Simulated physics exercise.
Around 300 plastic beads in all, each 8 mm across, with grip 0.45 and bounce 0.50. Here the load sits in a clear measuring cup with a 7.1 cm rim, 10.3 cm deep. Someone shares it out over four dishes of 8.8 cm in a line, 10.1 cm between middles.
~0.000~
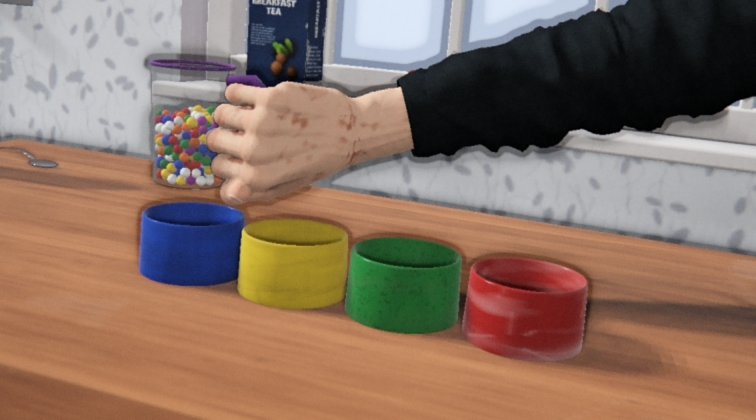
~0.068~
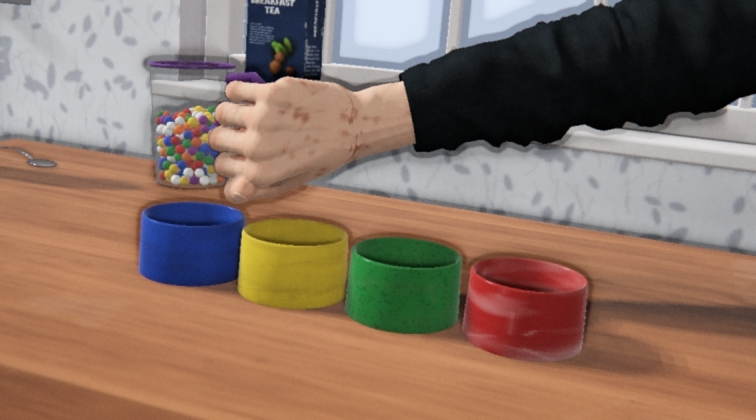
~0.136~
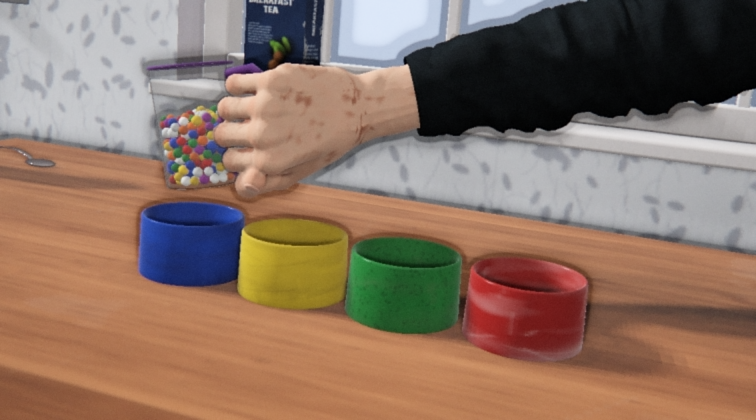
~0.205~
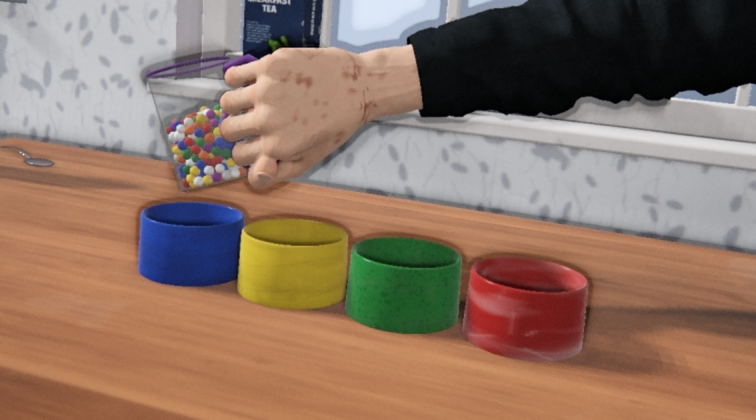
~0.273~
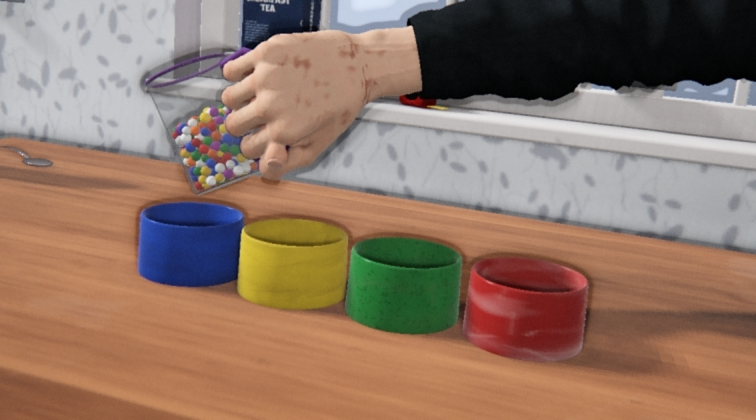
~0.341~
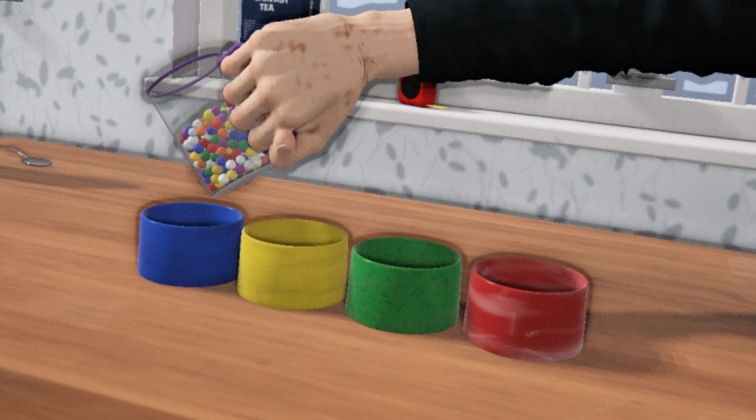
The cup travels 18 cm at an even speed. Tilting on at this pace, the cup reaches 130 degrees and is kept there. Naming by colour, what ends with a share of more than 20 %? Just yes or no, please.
In short: Red no, blue yes, green no, yellow no, counter yes.
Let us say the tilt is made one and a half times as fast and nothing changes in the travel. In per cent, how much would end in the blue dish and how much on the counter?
Shares: Blue dish 100, counter 0.
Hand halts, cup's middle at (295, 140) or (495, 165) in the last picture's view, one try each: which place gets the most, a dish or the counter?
Top receivers, in order: Blue and blue.
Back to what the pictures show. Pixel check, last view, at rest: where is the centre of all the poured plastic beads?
I'd put it at about (201, 261).
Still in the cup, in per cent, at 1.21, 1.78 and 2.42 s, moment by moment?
It goes roughly like this: 10, 0, 0 per cent.
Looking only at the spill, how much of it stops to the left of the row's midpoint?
Near 100 percent ends up there.
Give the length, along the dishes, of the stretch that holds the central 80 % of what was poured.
Roughly 9 centimetres.
Then, at 1.21 s, tilt 130 degrees; cup holds 10 %, blue 65 %, yellow 5 %.
Then, at 1.78 s, tilt 130 degrees; cup holds 0 %, blue 65 %, yellow 5 %.
After 2.42 s, tilt 130 degrees; cup holds 0 %, blue 65 %, yellow 5 %.
In the end, at 2.7 s, red 0 %, blue 65 %, green 0 %, yellow 5 %, counter 30 %.
